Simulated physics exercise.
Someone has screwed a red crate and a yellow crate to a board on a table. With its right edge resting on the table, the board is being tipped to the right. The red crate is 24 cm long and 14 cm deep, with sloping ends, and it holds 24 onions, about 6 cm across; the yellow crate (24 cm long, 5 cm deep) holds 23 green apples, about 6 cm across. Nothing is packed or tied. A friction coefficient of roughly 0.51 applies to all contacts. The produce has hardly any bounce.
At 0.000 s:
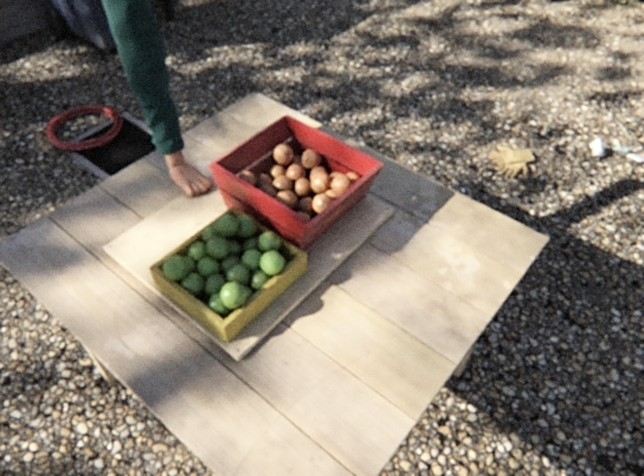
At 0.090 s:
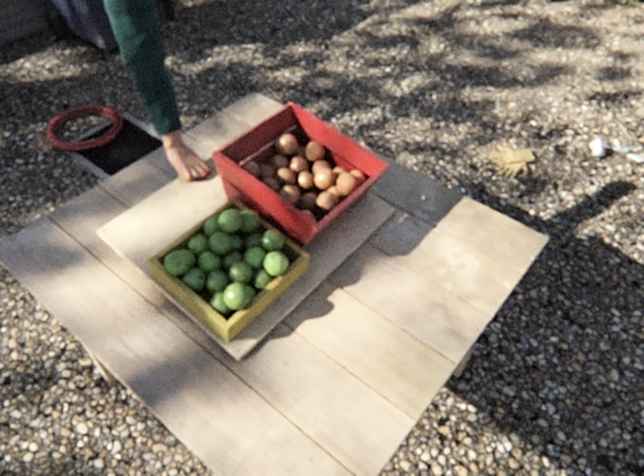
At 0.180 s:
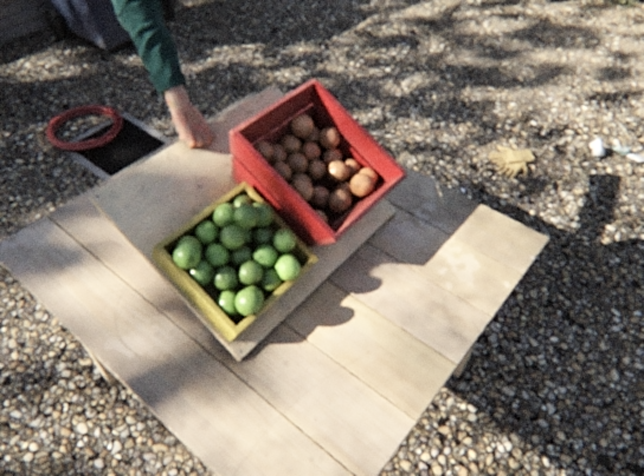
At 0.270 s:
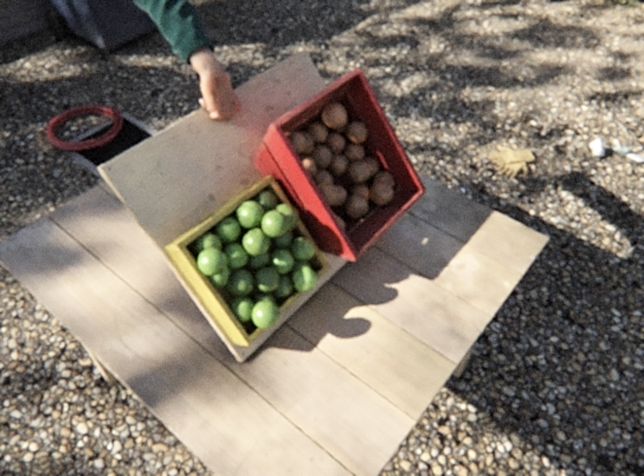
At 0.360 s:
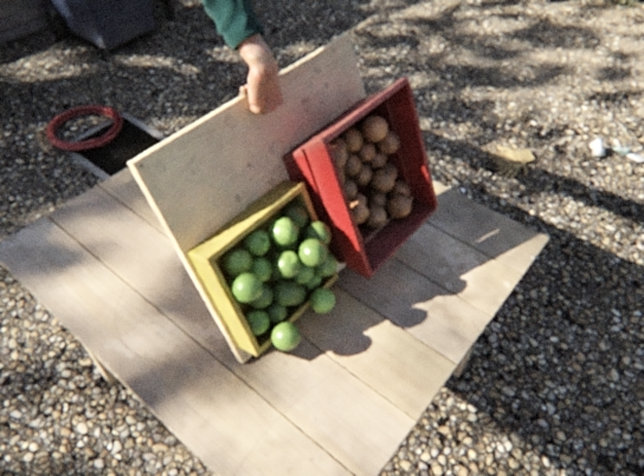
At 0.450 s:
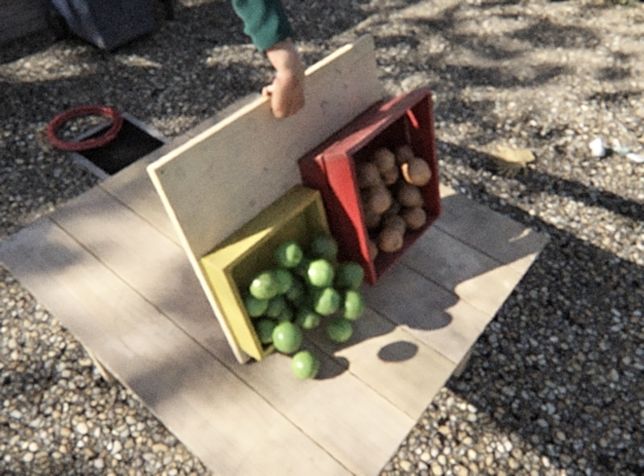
On a wooden table over gravel, a hand lifts one side of a board holding a red crate of onions and a yellow crate of green apples, tilting it steeply rightward as apples tumble from the yellow crate.
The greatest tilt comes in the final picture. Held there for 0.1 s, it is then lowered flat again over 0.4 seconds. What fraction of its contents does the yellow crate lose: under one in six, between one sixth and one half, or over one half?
Spillage: Heavy, beyond half.
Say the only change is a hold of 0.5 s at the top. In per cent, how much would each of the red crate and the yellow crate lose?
Red crate: 100%, yellow crate: 80%.
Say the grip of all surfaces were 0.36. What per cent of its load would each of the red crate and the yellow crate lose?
Then the red crate sheds 80 per cent, while the yellow crate sheds 80 per cent.
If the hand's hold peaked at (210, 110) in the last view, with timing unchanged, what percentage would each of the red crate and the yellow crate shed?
Red crate 0%, yellow crate 30%.
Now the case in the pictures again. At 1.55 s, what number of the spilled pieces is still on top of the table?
About 18.
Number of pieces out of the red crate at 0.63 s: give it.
Red crate: About 14.
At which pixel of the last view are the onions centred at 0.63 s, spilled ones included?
Pixel (415, 239), give or take.
After 0.63 s, tilt 66°; 14 of 24 out of the red crate and 16 of 23 out of the yellow crate.
After 0.85 s, tilt 12°; 20 of 24 out of the red crate and 18 of 23 out of the yellow crate.
After 1.16 s, tilt 0°; 20 of 24 out of the red crate and 18 of 23 out of the yellow crate.
When it is over (at 1.55 s), 20 of 24 out of the red crate and 18 of 23 out of the yellow crate. Asked share, 18 of 23, 78 per cent.
